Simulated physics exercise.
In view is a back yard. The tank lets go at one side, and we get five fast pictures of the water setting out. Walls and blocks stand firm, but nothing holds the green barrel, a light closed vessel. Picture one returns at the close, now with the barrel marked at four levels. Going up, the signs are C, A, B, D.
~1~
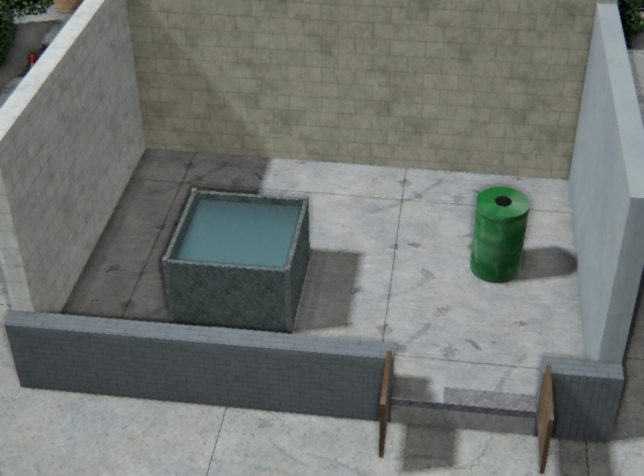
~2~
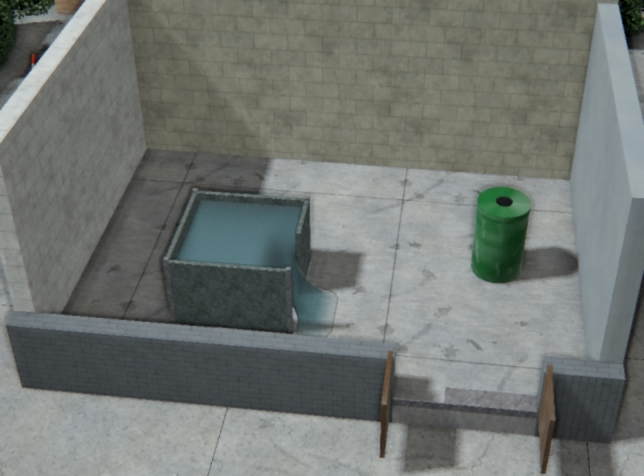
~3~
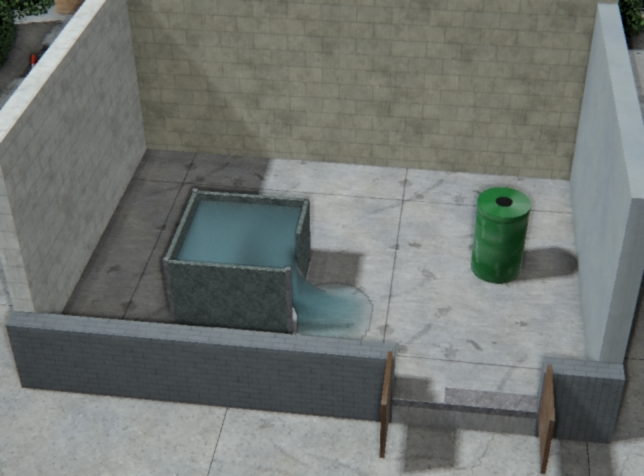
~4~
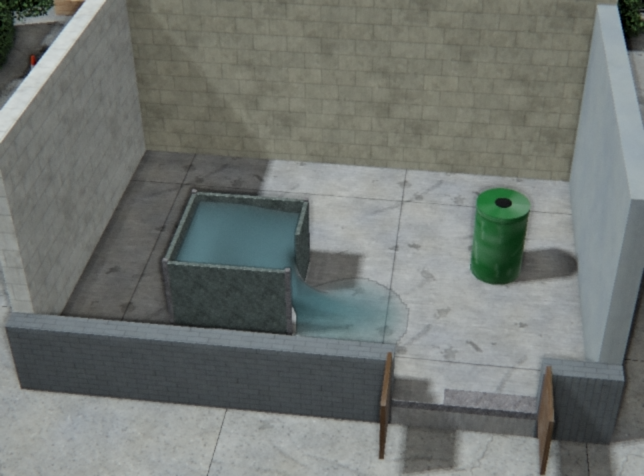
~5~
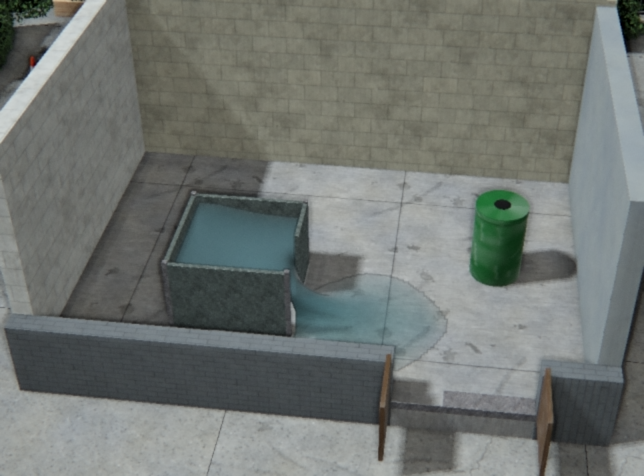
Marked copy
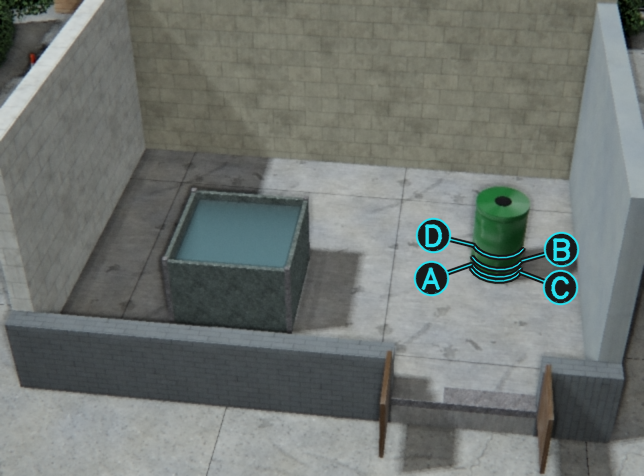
Water pours from the right side of a full stone tank and spreads across the yard.
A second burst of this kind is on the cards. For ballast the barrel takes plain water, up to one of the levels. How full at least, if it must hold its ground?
B will do.
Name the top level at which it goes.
That would be A.
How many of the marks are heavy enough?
Two.
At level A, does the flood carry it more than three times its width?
No, less.
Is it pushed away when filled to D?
No, that is safe.
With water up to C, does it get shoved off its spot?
Yes, it does.
On the marked copy, A at (496, 276); B at (496, 269); C at (495, 280); D at (498, 257); from the bottom up C, A, B, D.
If A is chosen, it is pushed about its own width away.
If B is chosen, it does not move.
If C is chosen, it is pushed about 4 times its own width away.
If D is chosen, it does not move.
